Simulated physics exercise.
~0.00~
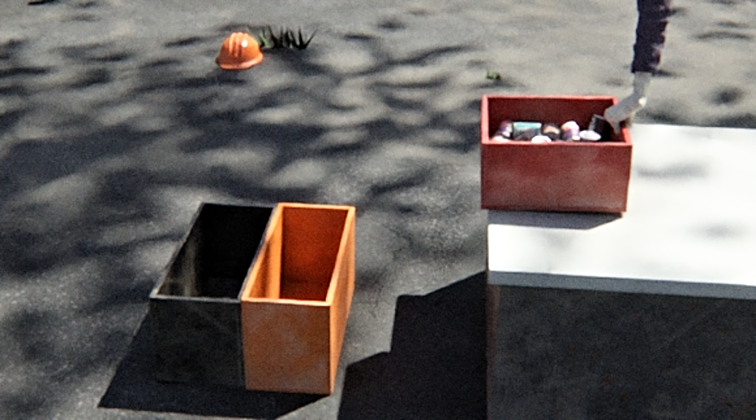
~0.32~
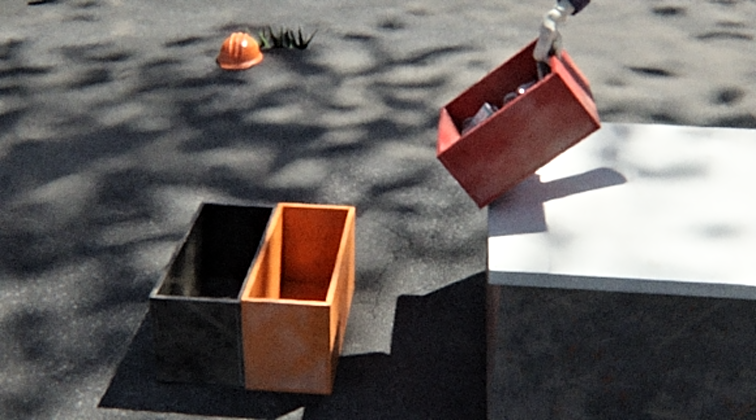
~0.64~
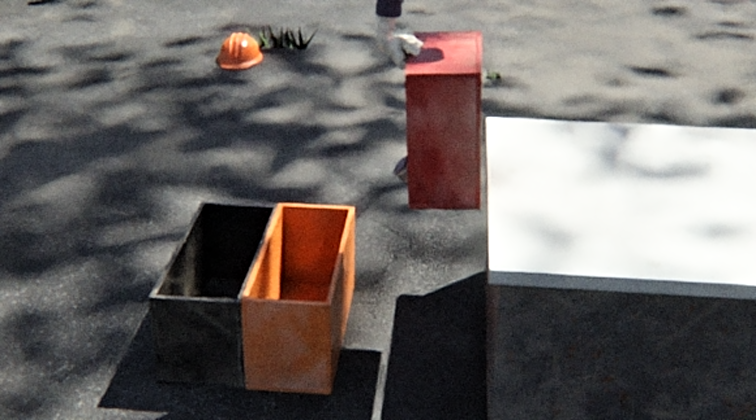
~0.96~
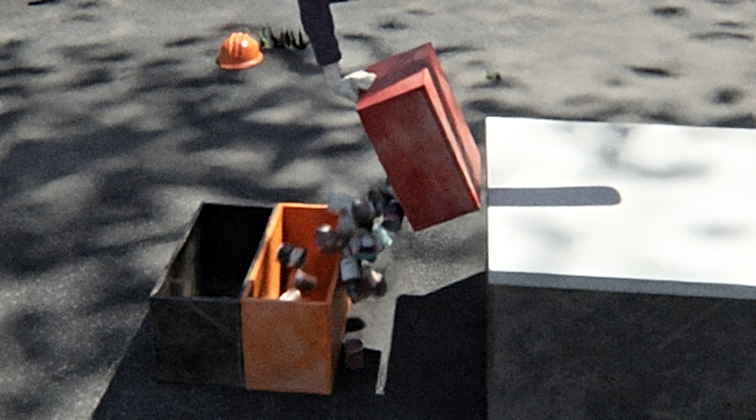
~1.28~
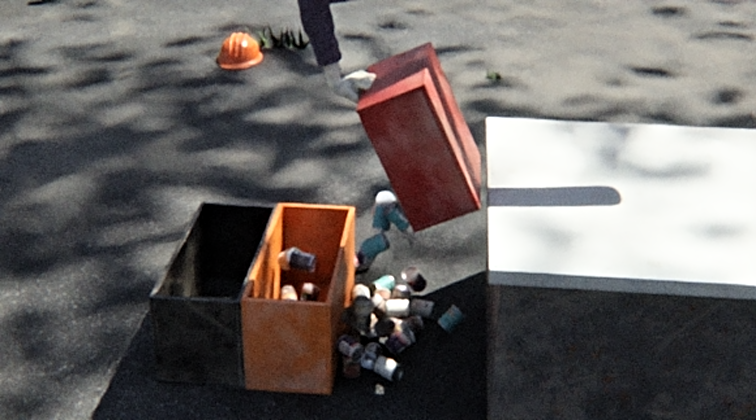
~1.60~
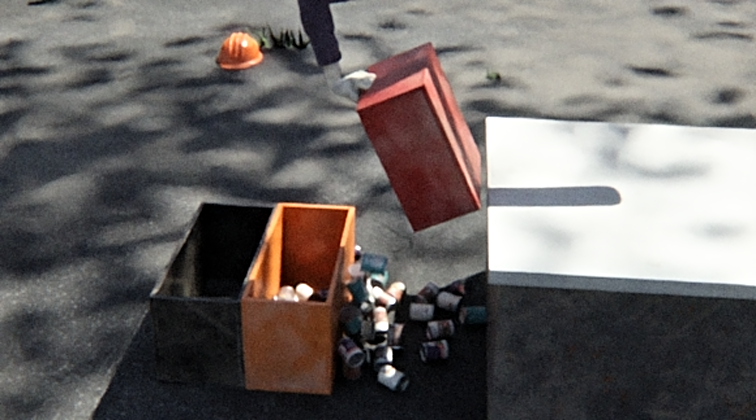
At first, a red crate filled with small tins rests on the edge of a pale bench top, gripped by a gloved hand, while an orange tub and a black trough stand side by side on the ground to the left. The hand lifts the crate and tips it leftward. It swings out past the bench until it stands on end, then tilts further. Tins tumble out in a cluster, some dropping into the orange tub and many falling short of it. In the end, the crate hangs tipped, a few tins lie in the tub, and most are scattered on the ground between tub and bench.
